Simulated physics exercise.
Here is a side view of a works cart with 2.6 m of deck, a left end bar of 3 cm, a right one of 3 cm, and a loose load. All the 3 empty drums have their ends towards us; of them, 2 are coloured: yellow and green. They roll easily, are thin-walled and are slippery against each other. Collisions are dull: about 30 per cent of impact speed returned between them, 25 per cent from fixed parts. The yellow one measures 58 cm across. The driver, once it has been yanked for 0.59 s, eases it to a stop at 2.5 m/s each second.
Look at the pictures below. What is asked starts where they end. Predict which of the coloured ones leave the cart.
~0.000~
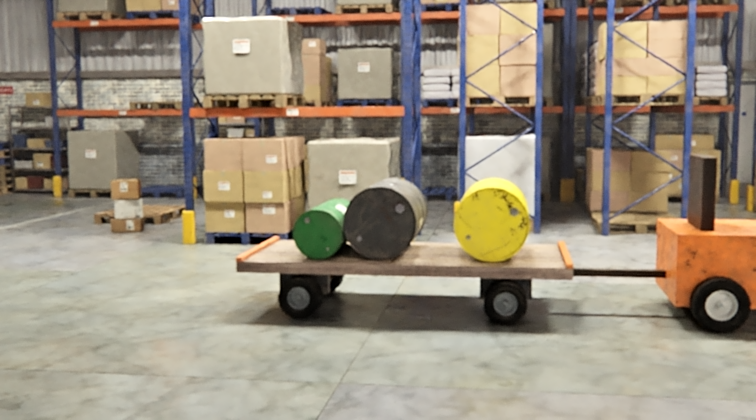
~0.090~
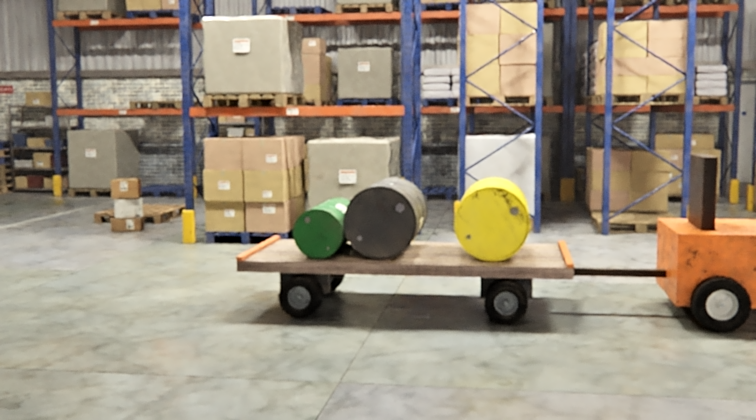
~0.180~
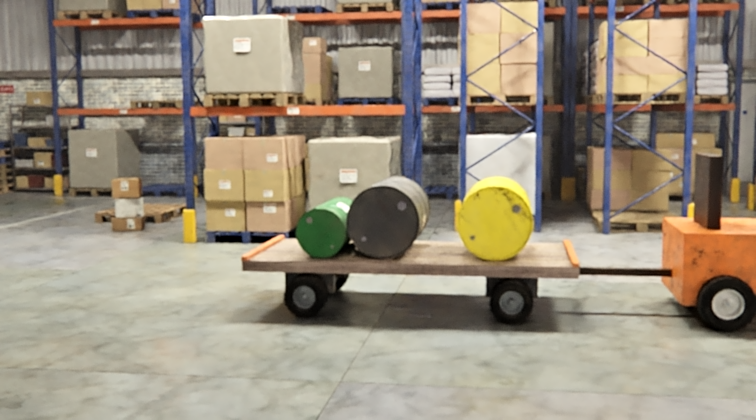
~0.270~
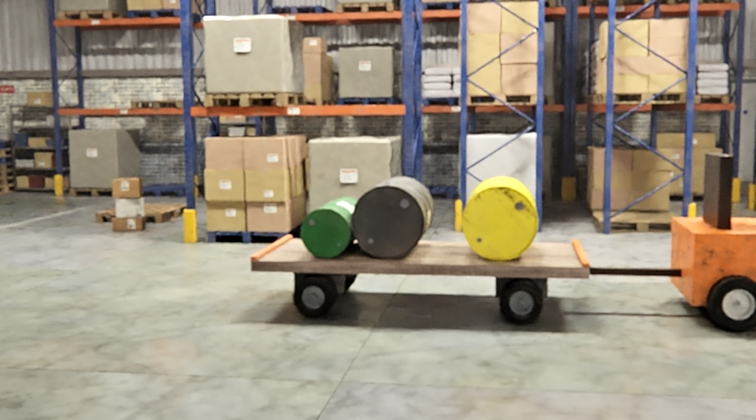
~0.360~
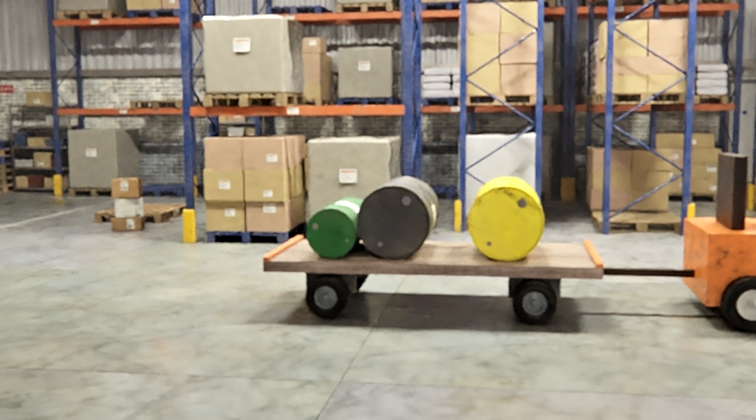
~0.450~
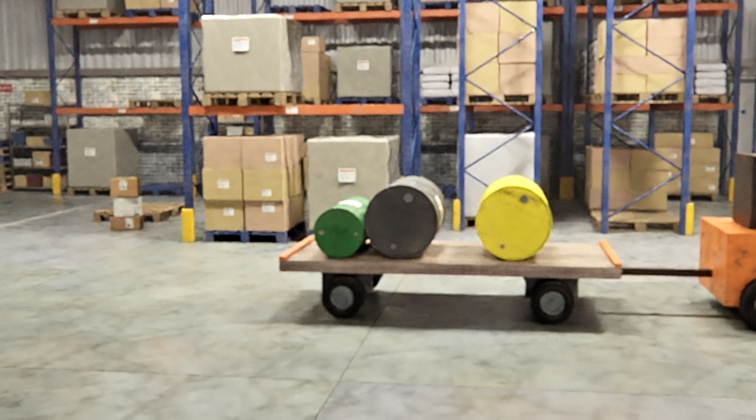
Note: Yellow item remains in place, green item falls away.
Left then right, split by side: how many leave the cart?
By side, that's 1 to the left and 0 to the right.
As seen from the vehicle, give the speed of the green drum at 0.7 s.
Its speed is roughly 1.0 m/s.
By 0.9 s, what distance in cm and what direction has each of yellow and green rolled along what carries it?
Leftward shifts - yellow 70, green 65.
Then, 0.7 s in, yellow is on the deck, 100 cm from the right bar, rolling left along the cart; green is on the deck, 10 cm from the left bar, rolling left along the cart; 0 gone from the cart.
Then, 0.9 s in, yellow is on the deck, 125 cm from the right bar, rolling left along the cart; green is on the deck, 5 cm from the left bar, rolling left along the cart; 0 gone from the cart.
Then, 1.1 s in, yellow is on the deck, 110 cm from the left bar, rolling left along the cart; green is over the left bar and falling; 1 gone from the cart.
In the end (3.3 s), yellow is on the deck, 115 cm from the left bar; green is over the left bar and down; 1 gone from the cart.
